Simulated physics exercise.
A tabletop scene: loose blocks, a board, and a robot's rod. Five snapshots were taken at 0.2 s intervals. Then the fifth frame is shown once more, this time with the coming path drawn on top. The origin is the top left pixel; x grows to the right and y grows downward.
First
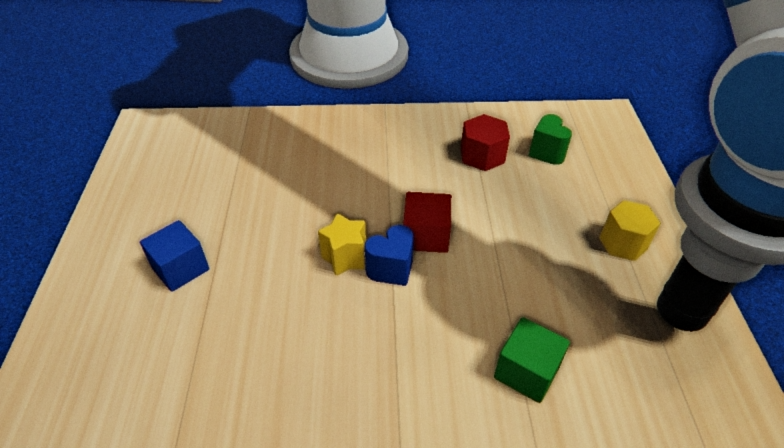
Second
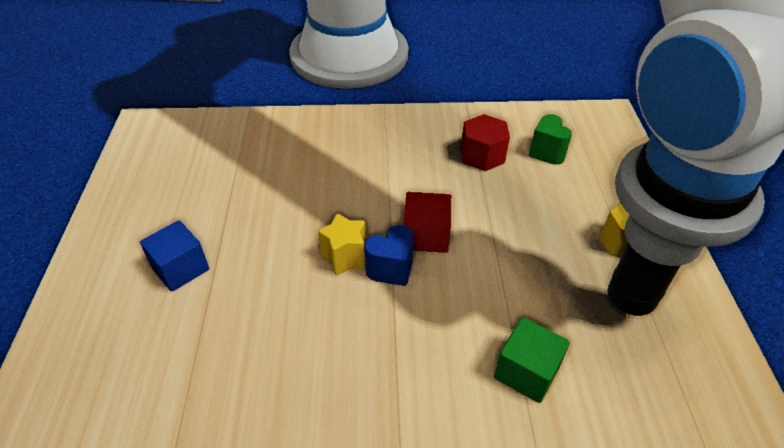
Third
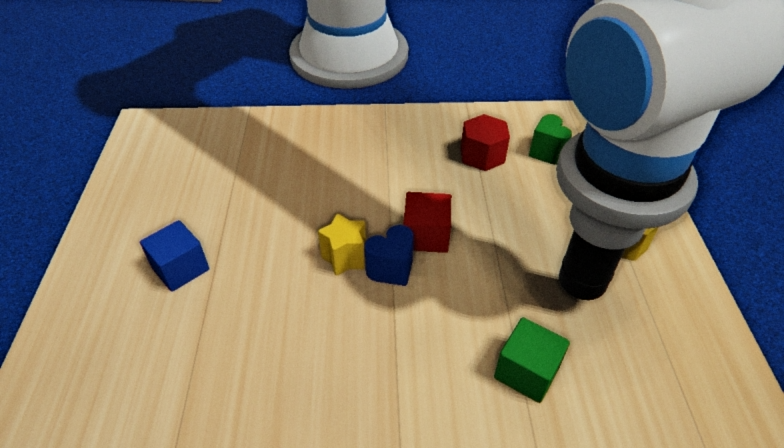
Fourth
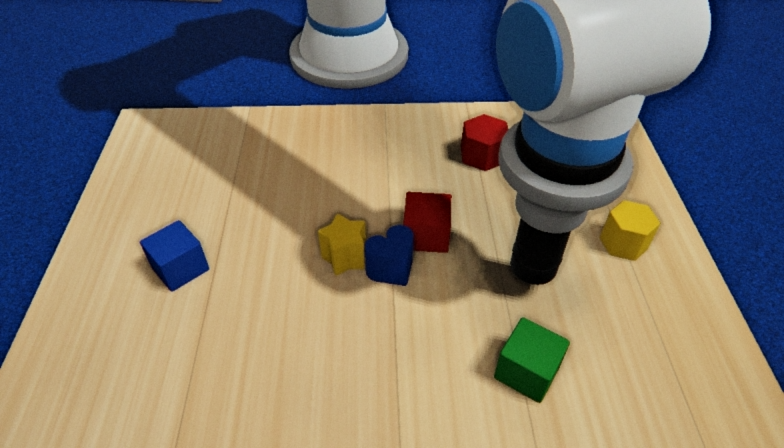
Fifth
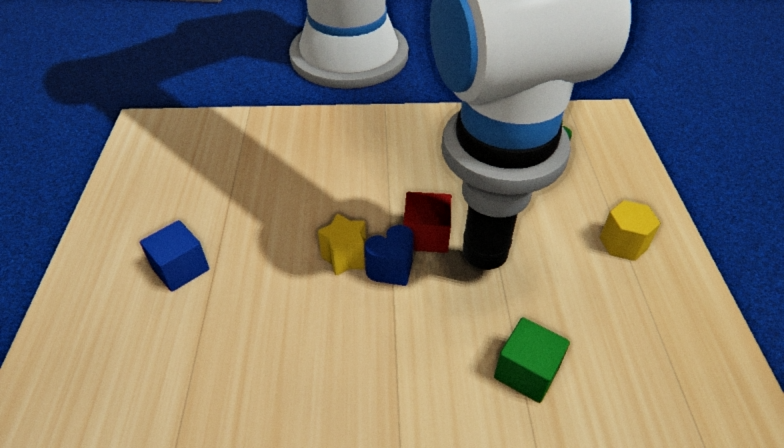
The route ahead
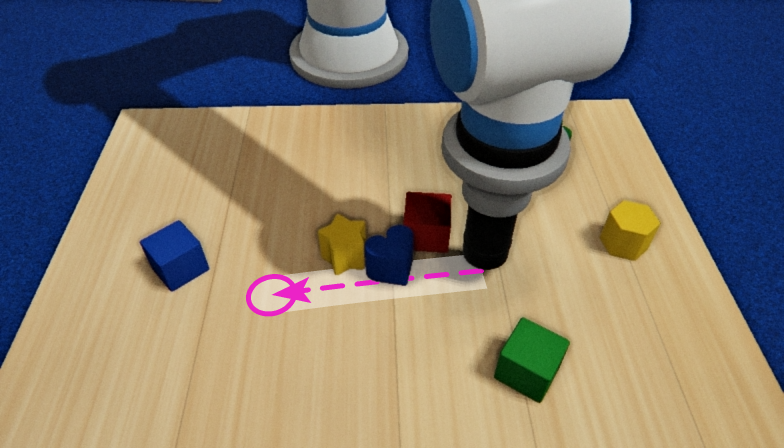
A robot arm with a black rod moves over a light wooden tabletop on a blue surface, seen from above at an angle by a still camera. A yellow star, blue heart and red block sit together near the middle, with a blue cube left, green cube in front, and red, green and yellow blocks toward the right. The rod glides steadily leftward from the right edge toward the central group, pushing nothing.
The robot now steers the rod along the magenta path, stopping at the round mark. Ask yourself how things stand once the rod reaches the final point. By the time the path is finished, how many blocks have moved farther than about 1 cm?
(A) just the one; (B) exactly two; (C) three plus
B.
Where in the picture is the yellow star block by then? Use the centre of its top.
It will end up at (277, 212).
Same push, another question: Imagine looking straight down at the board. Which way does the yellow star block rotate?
From overhead, clockwise.
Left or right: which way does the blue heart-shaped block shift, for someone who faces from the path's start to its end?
With start-to-end as forward, it shifts right.
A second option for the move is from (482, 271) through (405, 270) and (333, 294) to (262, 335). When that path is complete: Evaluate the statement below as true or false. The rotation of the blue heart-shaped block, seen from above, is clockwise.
The statement is true.
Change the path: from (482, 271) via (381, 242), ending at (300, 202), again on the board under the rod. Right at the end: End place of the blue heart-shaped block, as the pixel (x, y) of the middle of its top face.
It comes to (356, 242).
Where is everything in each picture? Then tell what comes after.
The first picture shows tip of the rod (682, 312), middles of tops, yellow star block (343, 231), blue heart-shaped block (392, 242), red square block (428, 208).
The second picture shows rod (632, 297), nothing pushed.
The third picture shows rod (582, 282), nothing pushed.
The fourth picture shows rod (533, 268), nothing pushed.
The fifth picture shows rod (485, 253), yellow star block (343, 231), blue heart-shaped block (392, 242), red square block (428, 208).
The line goes in a line from (482, 271) to (272, 295).
The first path, step by step. One third of the way, rod (413, 261); yellow star block (332, 230), turned 25° clockwise; blue heart-shaped block (371, 245).
Two thirds of the way, rod (340, 269); yellow star block (291, 218), turned 80° clockwise; blue heart-shaped block (301, 244), turned 30° clockwise.
At the end, rod (267, 278); yellow star block (277, 212), turned 125° clockwise; blue heart-shaped block (245, 236), turned 85° clockwise; red square block unmoved.
